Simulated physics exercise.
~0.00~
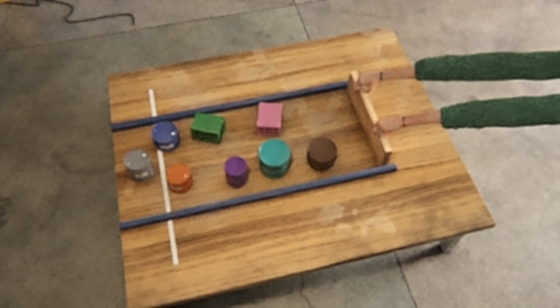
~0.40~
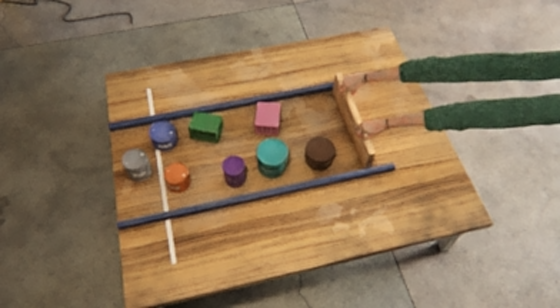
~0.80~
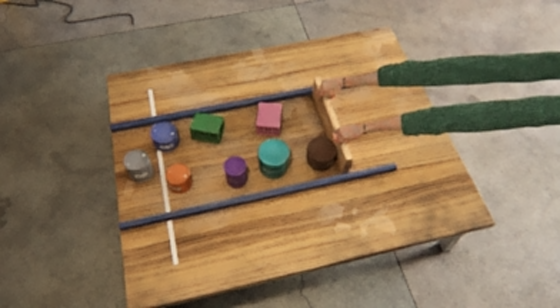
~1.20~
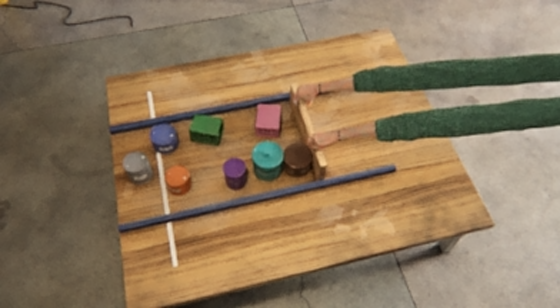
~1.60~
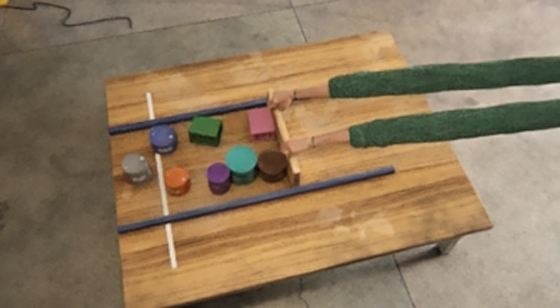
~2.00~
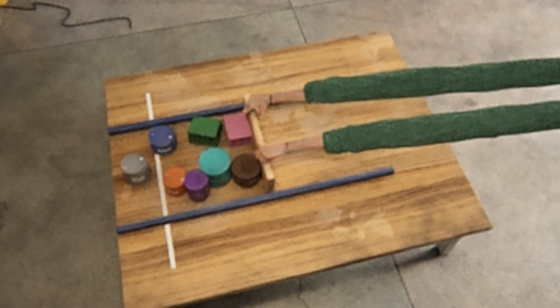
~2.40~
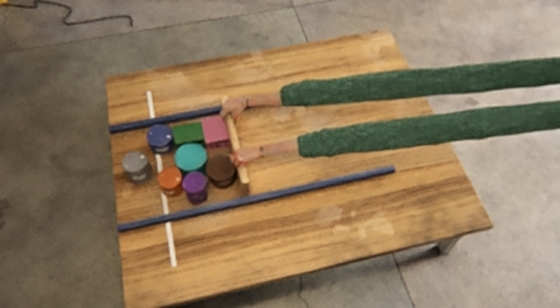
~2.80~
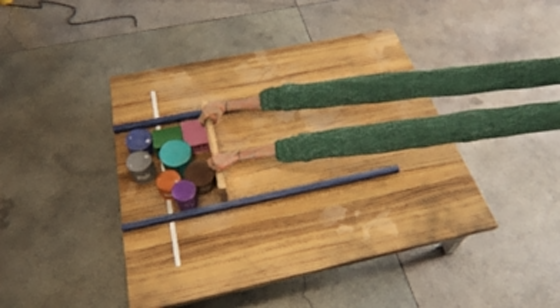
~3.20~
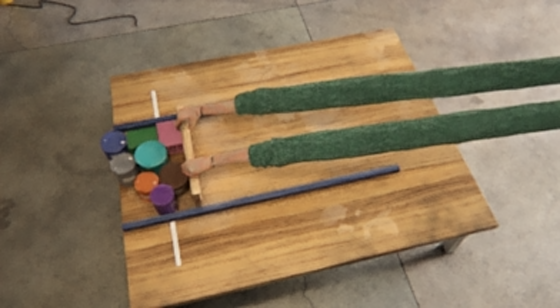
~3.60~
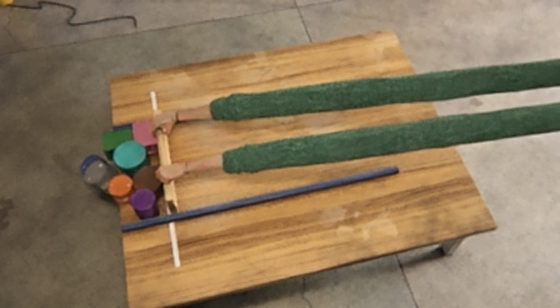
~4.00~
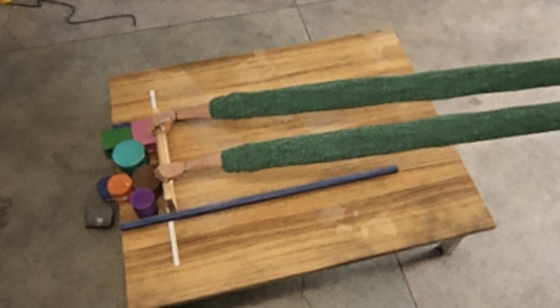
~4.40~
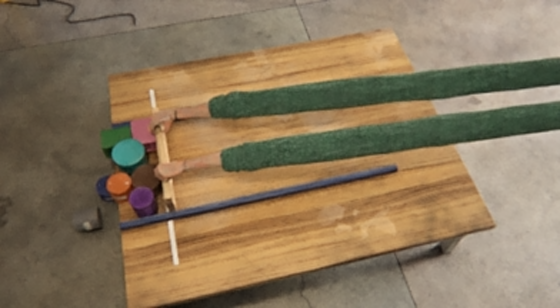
A wooden plank, held by two hands in green sleeves, slides left across a low wooden table between two dark blue rails, toward a scattered group of colourful tubs and blocks. It meets the brown tub first, which presses into the turquoise one, and soon the pink block and purple tub are moving too. The green block, orange tub, blue canister and grey canister are gathered into a tight cluster and carried past the white tape toward the left edge. The plank stops at the tape. The blue and grey canisters drop off the end, while the others stay crowded at the rim.
